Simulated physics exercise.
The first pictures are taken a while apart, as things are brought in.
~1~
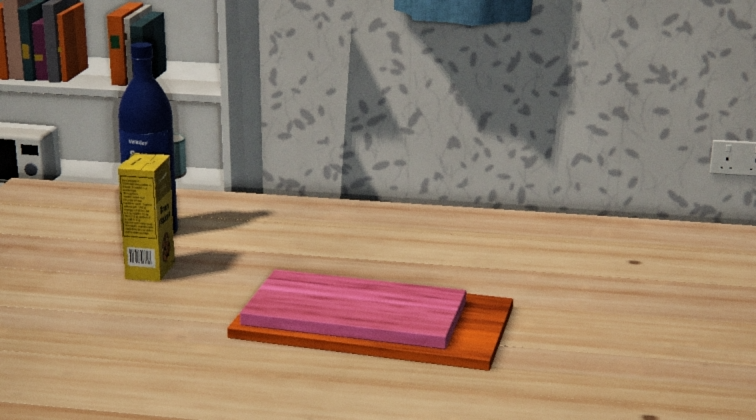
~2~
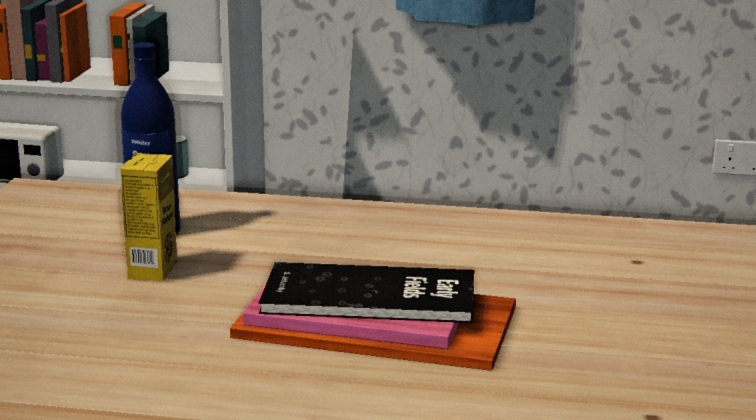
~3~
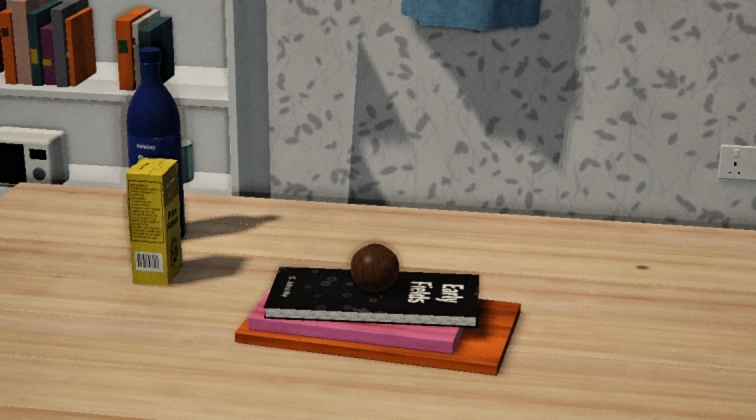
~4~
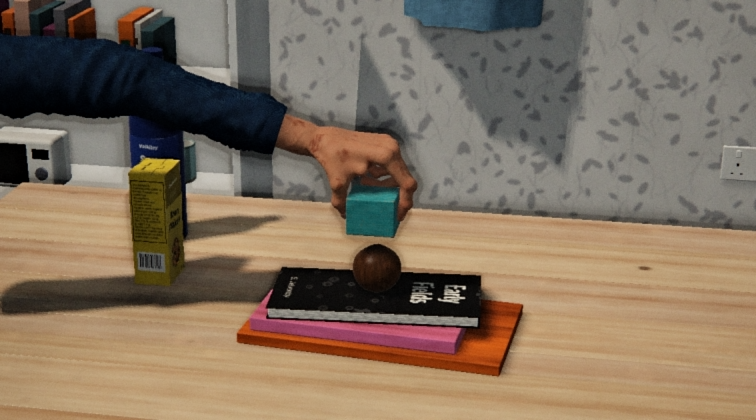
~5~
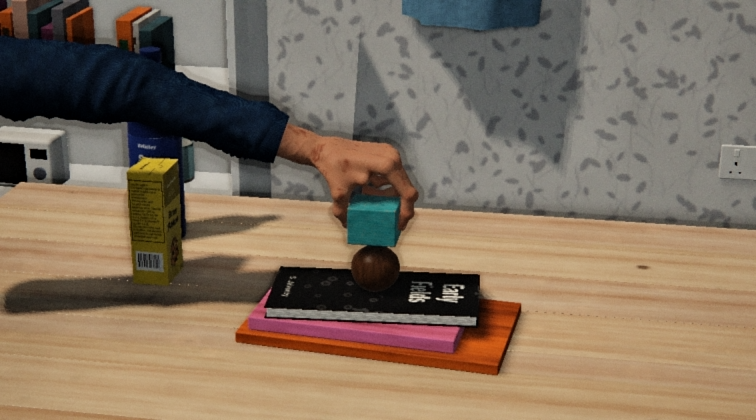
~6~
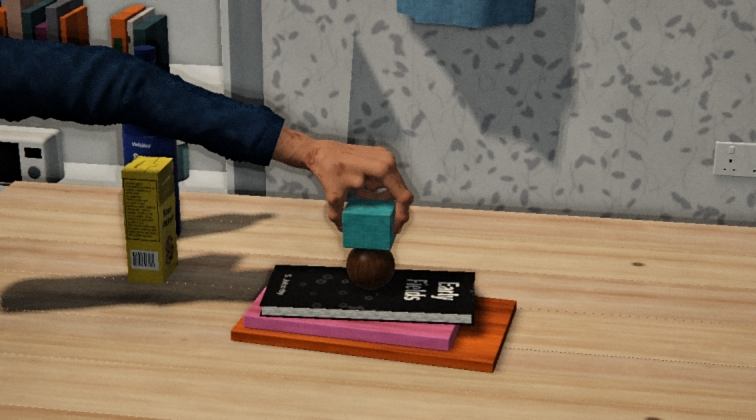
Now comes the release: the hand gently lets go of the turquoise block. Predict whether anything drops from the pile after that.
Something drops.
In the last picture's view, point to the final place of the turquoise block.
Around (243, 271).
Then, 0.80 s past the last view, turquoise block now fallen.
Then, 1.10 s past the last view, things are still on the move.
Finally, fallen, turquoise block; the other 6 still in place. Final places as the last picture's camera would see them, turquoise block near (243, 271). The pile gives way.
